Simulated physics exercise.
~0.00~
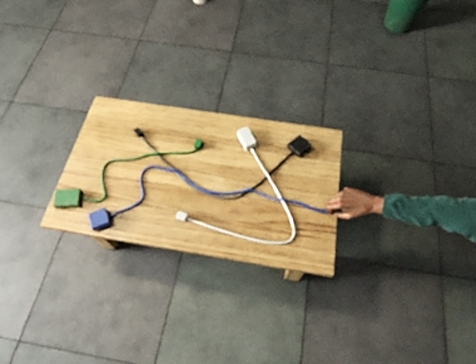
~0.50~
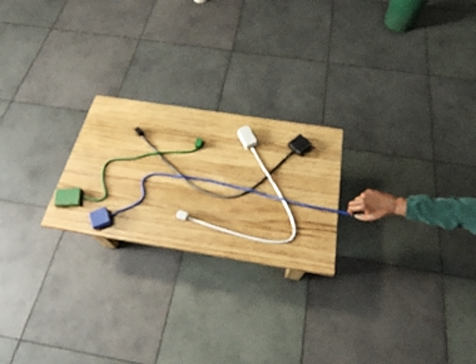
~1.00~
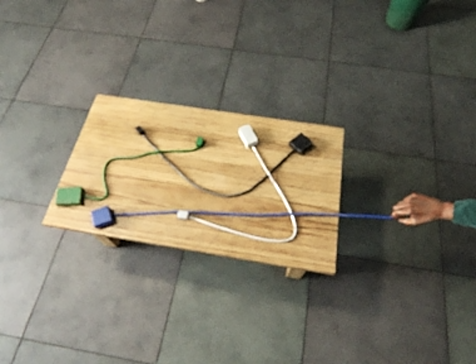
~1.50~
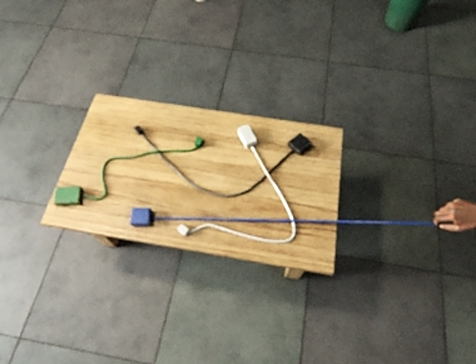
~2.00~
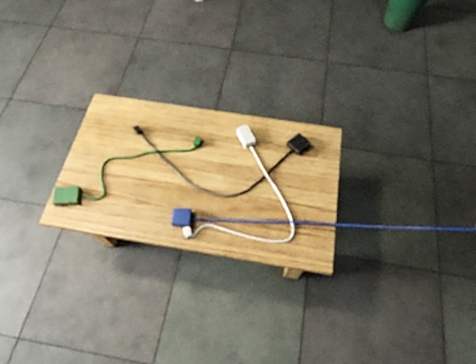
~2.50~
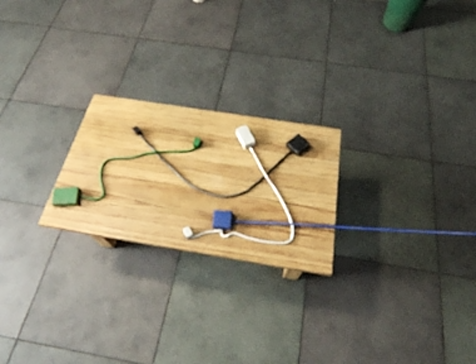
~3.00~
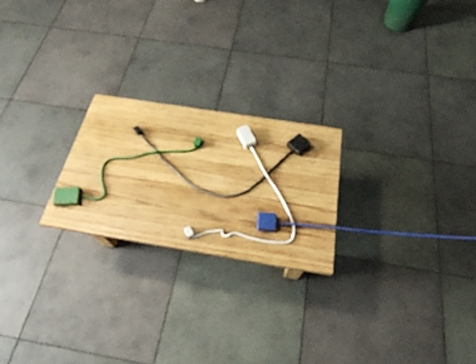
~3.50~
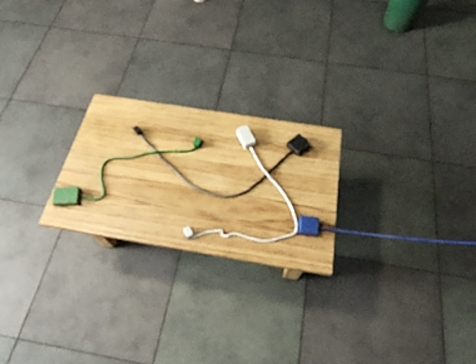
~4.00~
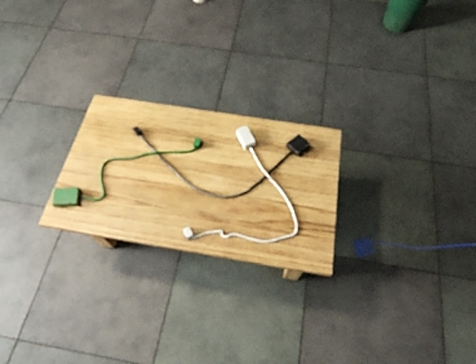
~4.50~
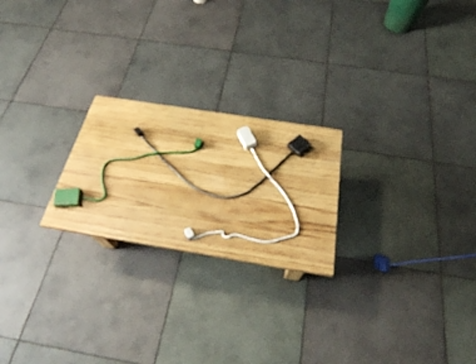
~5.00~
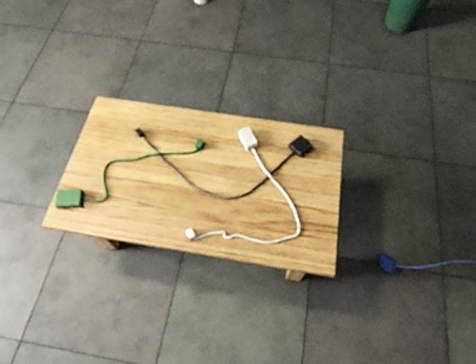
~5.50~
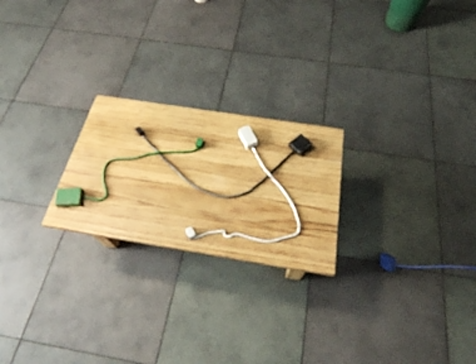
A hand pulling a blue lead rightward across a wooden table, dragging its charger past a white cable and off the edge.
